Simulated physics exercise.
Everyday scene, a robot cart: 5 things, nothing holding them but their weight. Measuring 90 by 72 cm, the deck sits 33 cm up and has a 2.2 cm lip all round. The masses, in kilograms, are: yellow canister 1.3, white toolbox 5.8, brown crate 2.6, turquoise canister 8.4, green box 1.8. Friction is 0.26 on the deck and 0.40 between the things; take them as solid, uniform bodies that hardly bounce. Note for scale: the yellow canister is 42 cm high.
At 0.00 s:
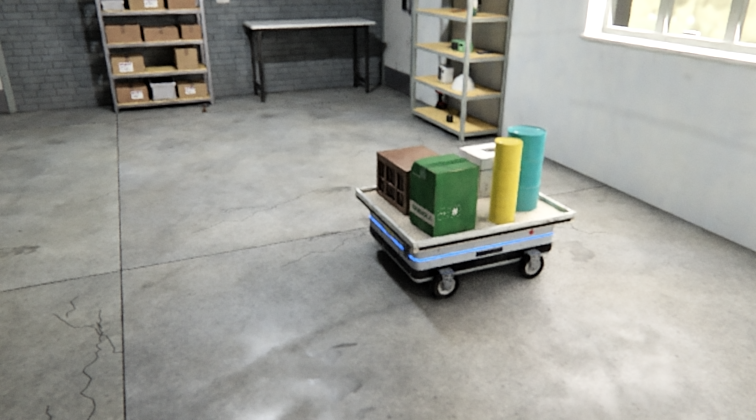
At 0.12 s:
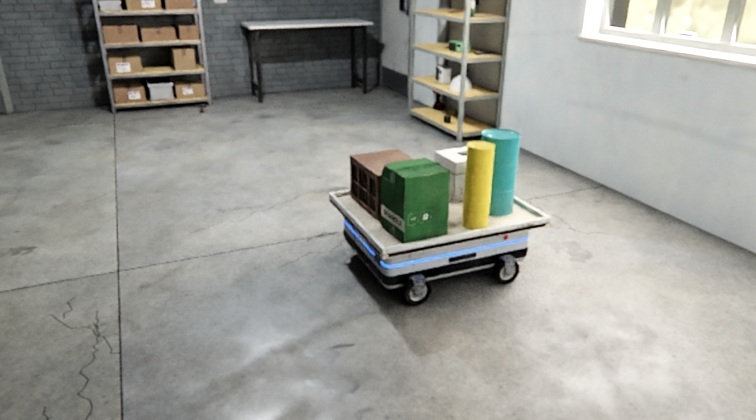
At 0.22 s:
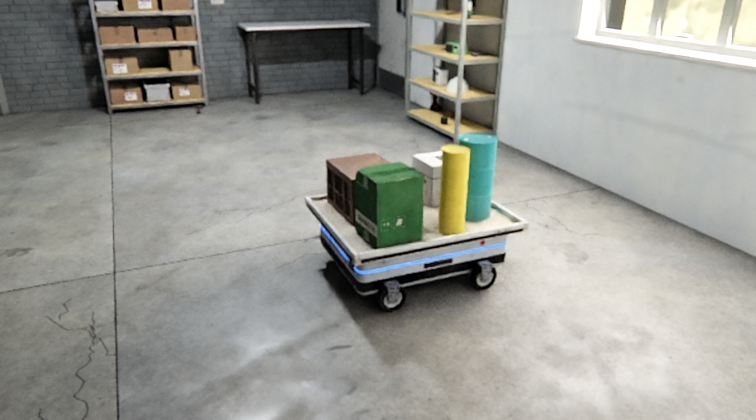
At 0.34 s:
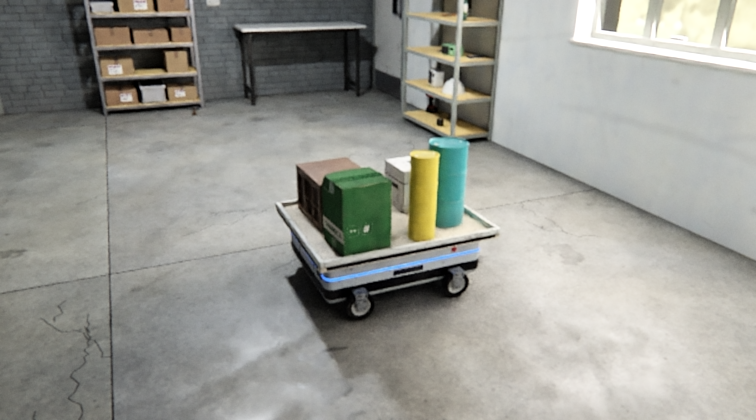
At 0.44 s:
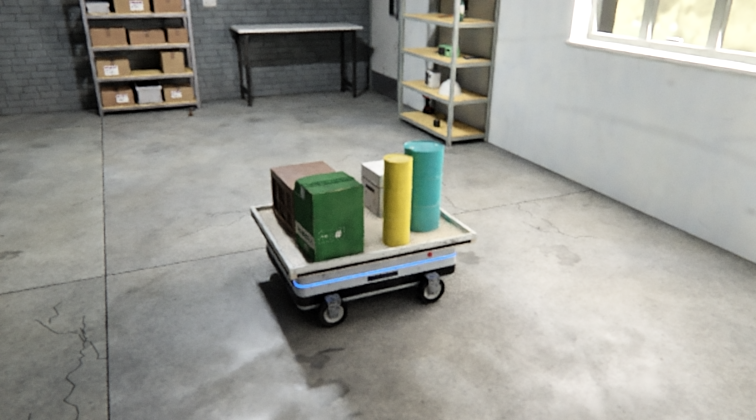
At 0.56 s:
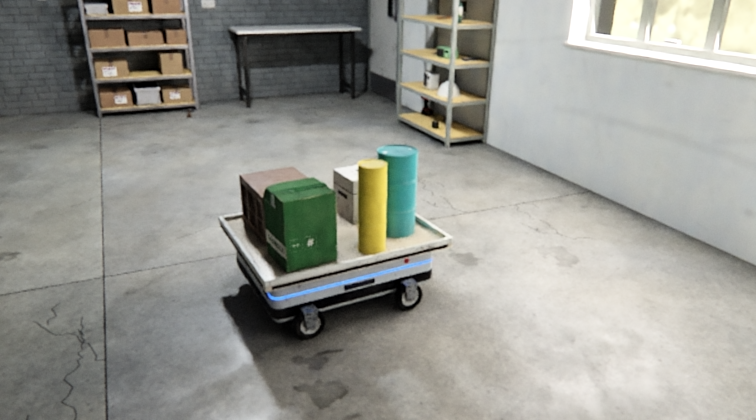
A robot cart carrying a green box, a brown crate, a white toolbox, and yellow and turquoise canisters rolled steadily leftward and a little nearer across the concrete floor, turning slightly along the way.
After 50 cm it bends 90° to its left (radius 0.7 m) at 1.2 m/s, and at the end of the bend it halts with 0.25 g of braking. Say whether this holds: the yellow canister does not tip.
After all that it holds up.
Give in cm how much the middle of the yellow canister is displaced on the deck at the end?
I'd put it at about 2 centimetres.
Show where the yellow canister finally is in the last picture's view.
End position: Roughly (433, 350).
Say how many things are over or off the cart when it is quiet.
Total: 0.
Around 0.76 s, cart 91 cm along, turned 22°; green box shifted 10 cm; brown crate shifted 4 cm.
Around 0.96 s, cart 115 cm along, turned 41°; green box shifted 11 cm; brown crate shifted 4 cm.
Around 1.26 s, cart 151 cm along, turned 71°; green box shifted 11 cm; brown crate shifted 4 cm.
Around 1.56 s, cart 187 cm along, turned 90°; green box shifted 11 cm; brown crate shifted 4 cm.
Finally (2.5 s), not toppled but over 10 cm from the start, green box; the other 4 still in place (within 10 cm). In the last view, yellow canister near (433, 350).
